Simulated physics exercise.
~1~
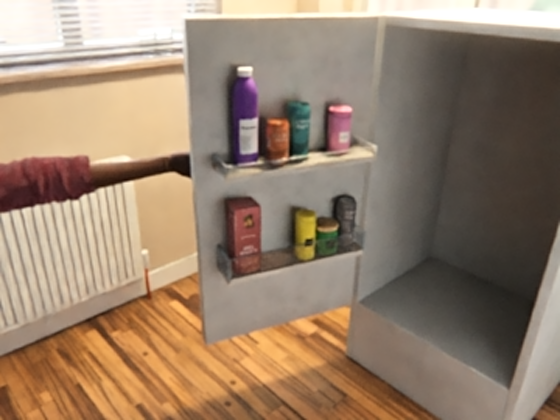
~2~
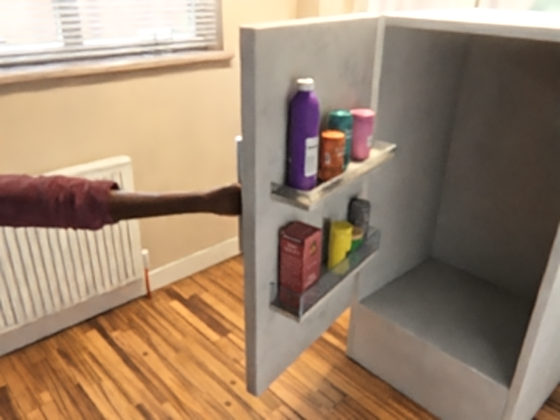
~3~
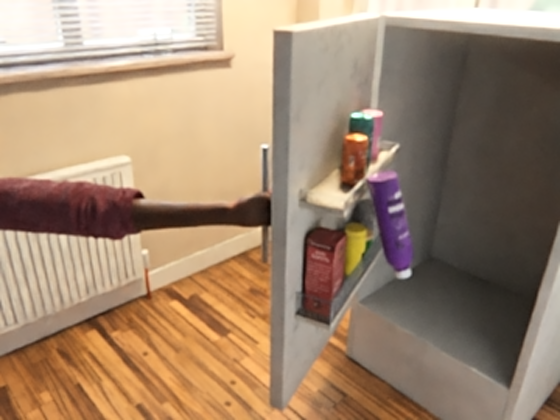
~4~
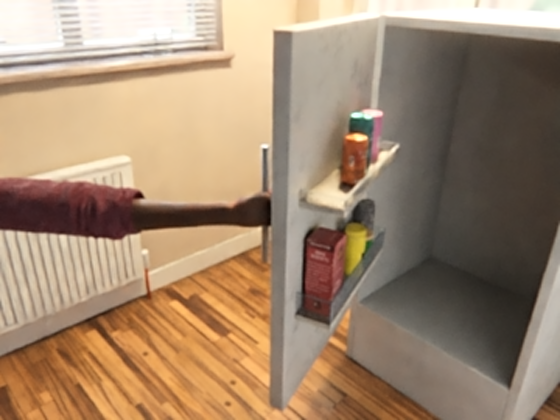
An arm in a dark red sleeve reaches in from the left and holds the edge of an open grey cabinet door, in a room with wood flooring, a white radiator and a window blind, seen from a fixed, slightly raised viewpoint. The upper rack holds a purple bottle with orange, turquoise and pink containers, and the lower one a red carton beside yellow, green and grey containers. The hand swings the door partway towards shut and it stops. The purple bottle tips off the upper rack and tumbles upside down, then disappears from view, while the red carton and its visible neighbours stay racked.
